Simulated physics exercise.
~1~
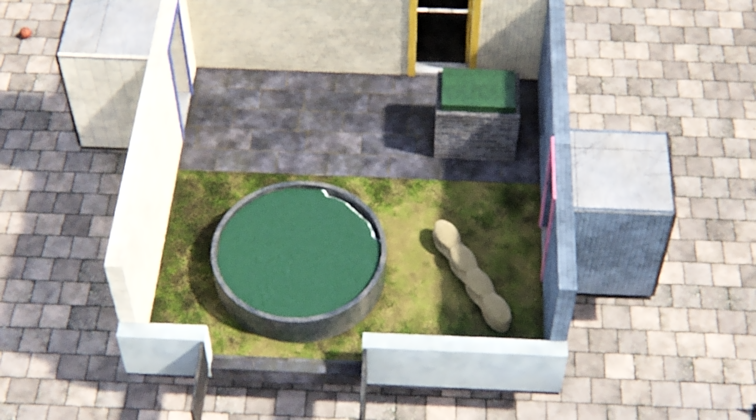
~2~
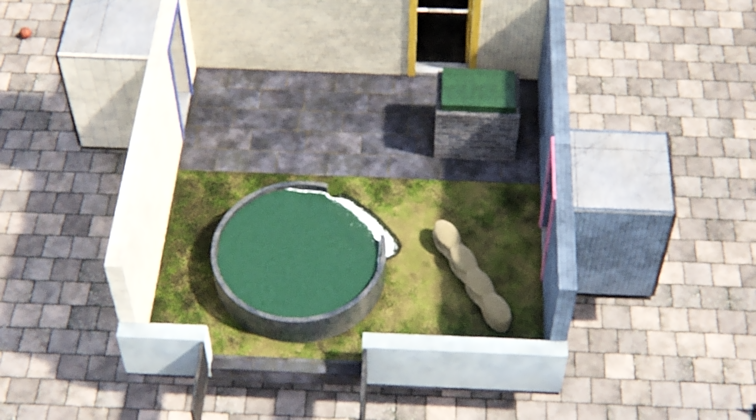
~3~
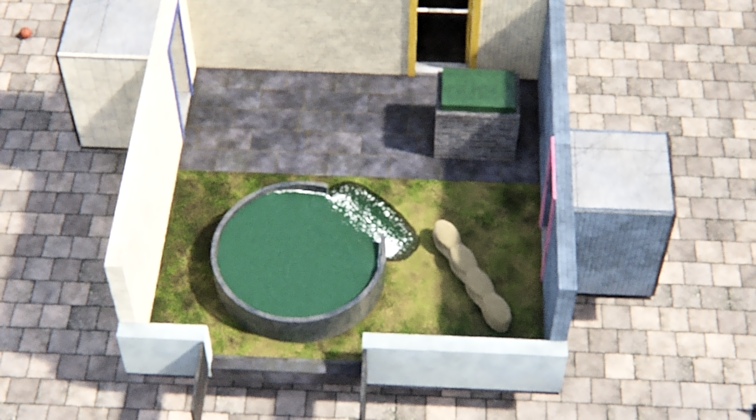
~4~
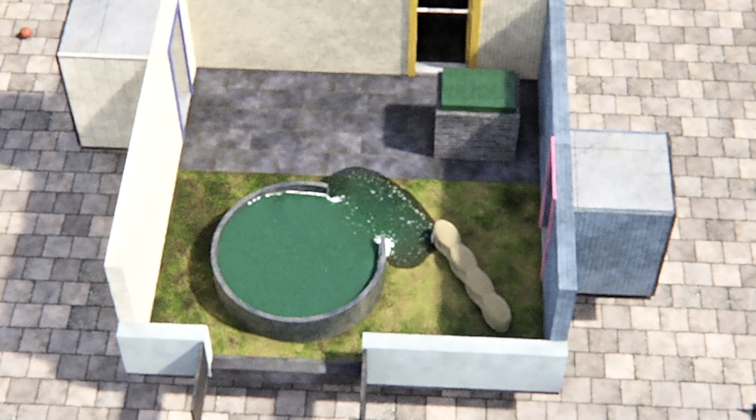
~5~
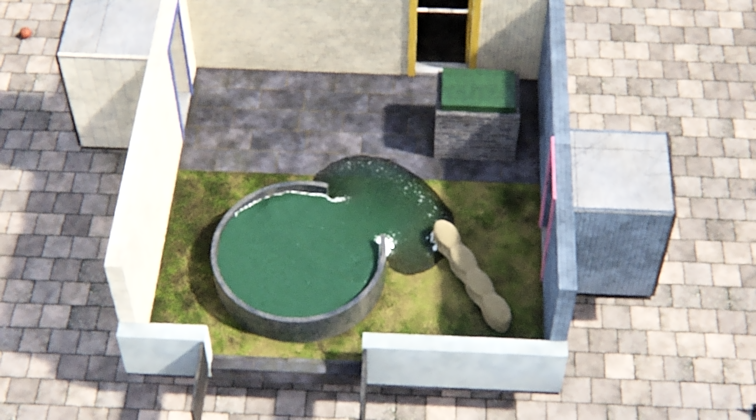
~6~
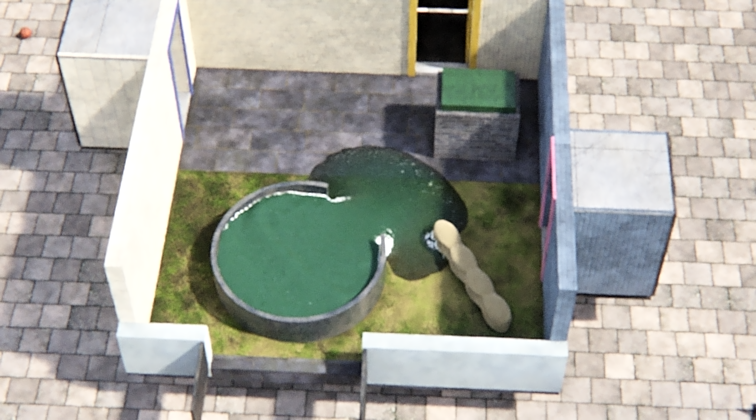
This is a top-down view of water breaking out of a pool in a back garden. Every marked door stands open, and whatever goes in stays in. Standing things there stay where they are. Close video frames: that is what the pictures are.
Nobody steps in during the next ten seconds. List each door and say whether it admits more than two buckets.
The blue door will respect the limit; the pink door will break the limit; the yellow door will break the limit.
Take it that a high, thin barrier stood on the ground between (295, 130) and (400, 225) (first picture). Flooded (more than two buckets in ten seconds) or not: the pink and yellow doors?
Note: Pink sub-threshold; yellow sub-threshold.
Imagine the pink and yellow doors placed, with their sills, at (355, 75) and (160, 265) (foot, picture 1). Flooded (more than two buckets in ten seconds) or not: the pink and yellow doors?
The pink one spills past the mark, and the yellow one never reaches the limit.
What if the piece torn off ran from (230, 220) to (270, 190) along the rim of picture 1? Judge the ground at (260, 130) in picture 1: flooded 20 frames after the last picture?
There: Under water.
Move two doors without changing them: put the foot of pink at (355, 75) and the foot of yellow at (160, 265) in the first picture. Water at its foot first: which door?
Earliest to get wet is the one in pink.
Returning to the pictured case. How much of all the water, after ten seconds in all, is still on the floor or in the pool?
That comes to around 92 in a hundred.
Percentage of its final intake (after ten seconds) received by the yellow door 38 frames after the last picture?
Roughly 90 percent.
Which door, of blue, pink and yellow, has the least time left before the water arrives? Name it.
That would be the door marked yellow.
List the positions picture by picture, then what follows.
In the first frame, the round tank at (299, 252) is whole and still.
In the second frame, water pours out on the round tank's far side and has run to (395, 251).
In the third frame, water pours out on the round tank's far side and has run to (415, 242).
In the fourth frame, the front is at (430, 246), out from the gap on the round tank's far side.
In the fifth frame, water pours out on the round tank's far side and has run to (363, 159).
In the sixth frame, water pours out on the round tank's far side and has run to (462, 213).
A moment on, water covers 25 % of the floor; the blue door not reached, the pink door not reached, the yellow door not reached.
Next, water covers 40 % of the floor; the blue door not reached, the pink door not reached, the yellow door under two buckets in.
Then, water covers 55 % of the floor; the blue door not reached, the pink door under two buckets in, the yellow door over two buckets in.
Later, water covers 75 % of the floor; the blue door wet at the sill, nothing in, the pink door over two buckets in, the yellow door far over two buckets in.
In the end, water covers 90 % of the floor; the blue door wet at the sill, nothing in, the pink door over two buckets in, the yellow door far over two buckets in.
